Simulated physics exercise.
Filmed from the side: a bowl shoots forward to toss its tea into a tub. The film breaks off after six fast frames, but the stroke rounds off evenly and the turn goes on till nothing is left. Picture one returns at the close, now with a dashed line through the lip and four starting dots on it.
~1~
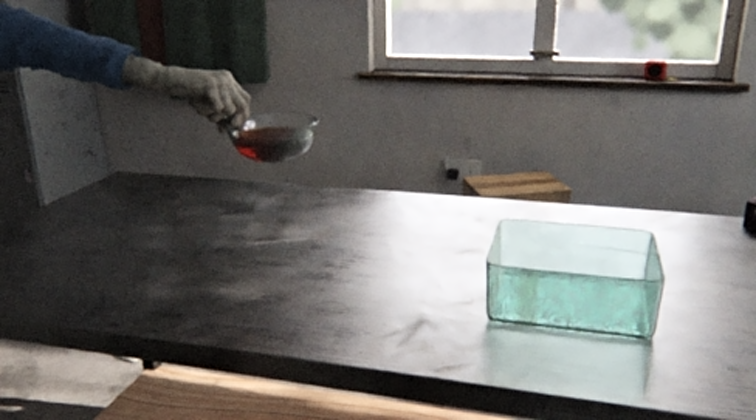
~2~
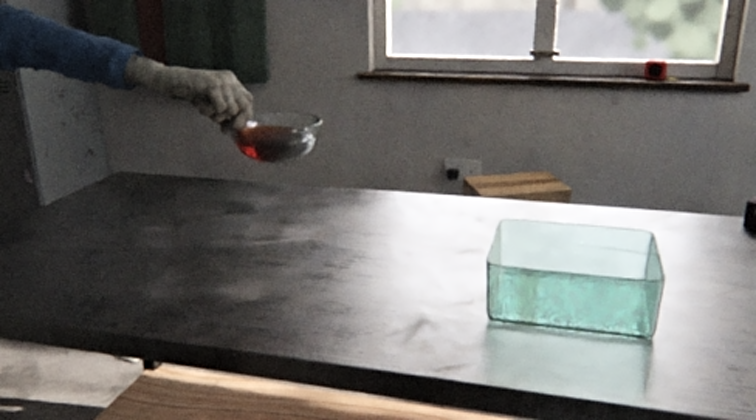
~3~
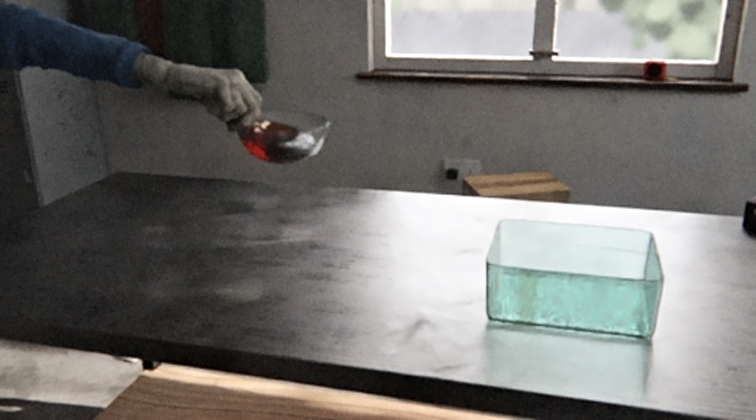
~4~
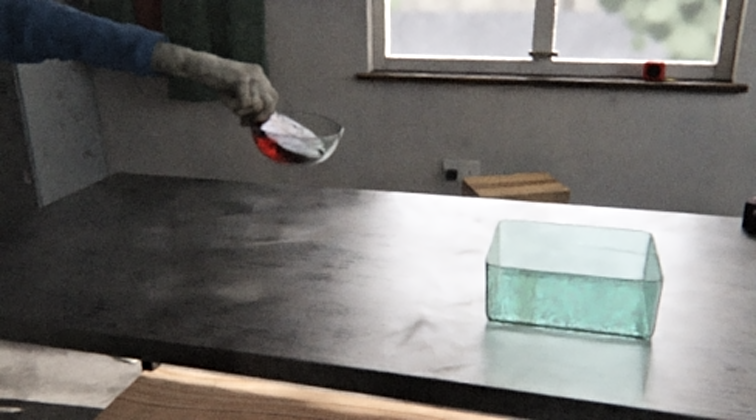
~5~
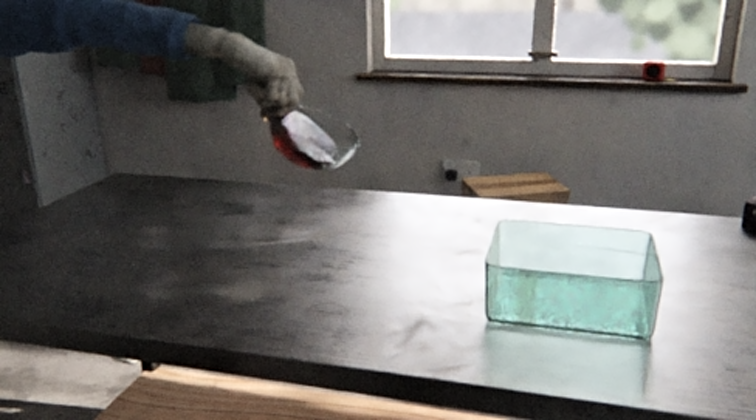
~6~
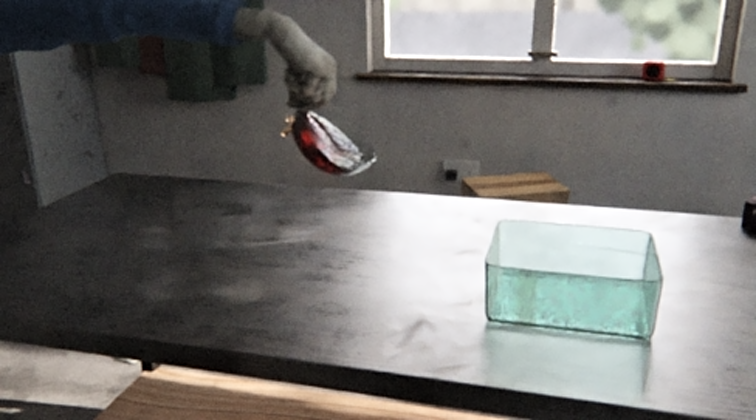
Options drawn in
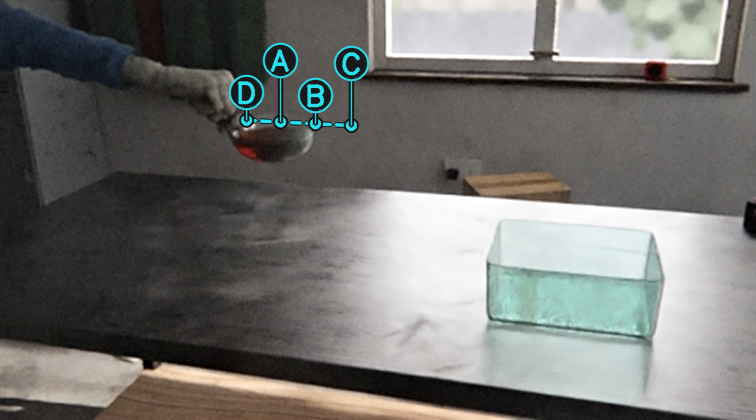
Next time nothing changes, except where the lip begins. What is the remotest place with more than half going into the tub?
Spot C.
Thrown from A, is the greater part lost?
Yes, it does.
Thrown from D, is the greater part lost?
Yes.
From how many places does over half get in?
One of the four.
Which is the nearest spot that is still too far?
Here it is spot B.
On the marked copy, A at (280, 122); B at (315, 123); C at (351, 125); D at (246, 120).
For spot A, about 0 % lands in the tub, 96 % falls short and 4 % goes beside or beyond.
For spot B, about 14 % lands in the tub, 80 % falls short and 6 % goes beside or beyond.
For spot C, about 66 % lands in the tub, 13 % falls short and 21 % goes beside or beyond.
For spot D, about 0 % lands in the tub, 100 % falls short.
